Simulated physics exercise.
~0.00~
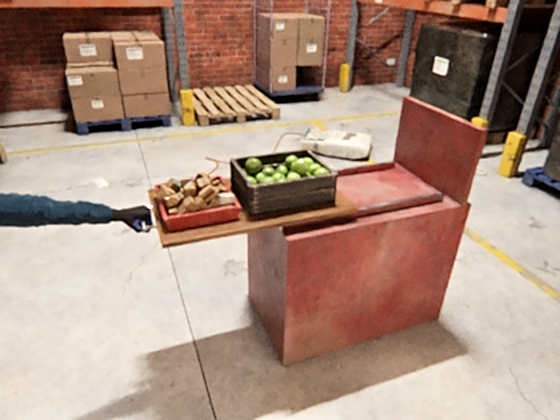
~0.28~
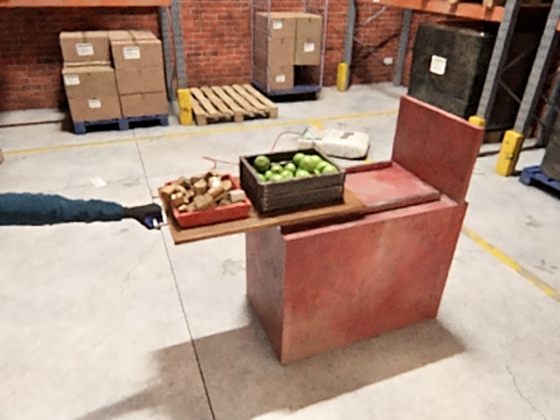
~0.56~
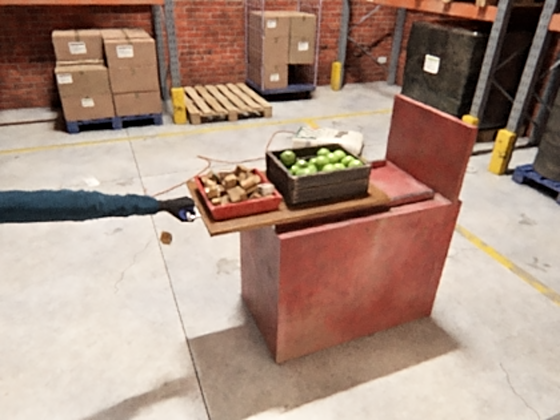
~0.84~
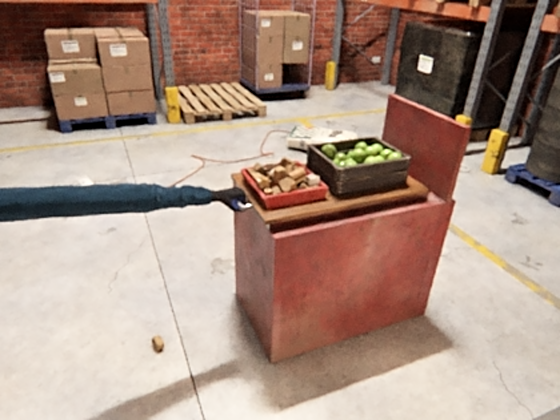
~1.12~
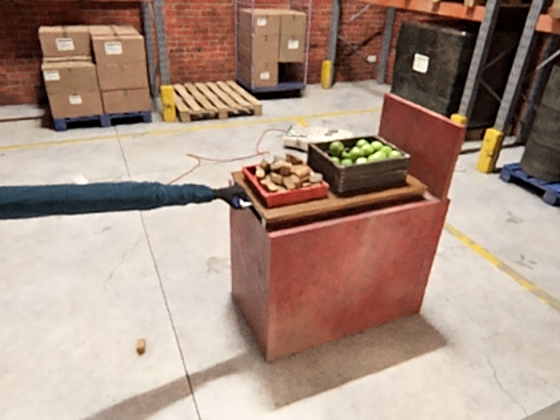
We see a gloved hand push a wooden shelf carrying a red tote of little brown parcels and a black tote of green apples rightward over a red unit; one parcel drops to the floor, and both totes end up near the back panel, still loaded.
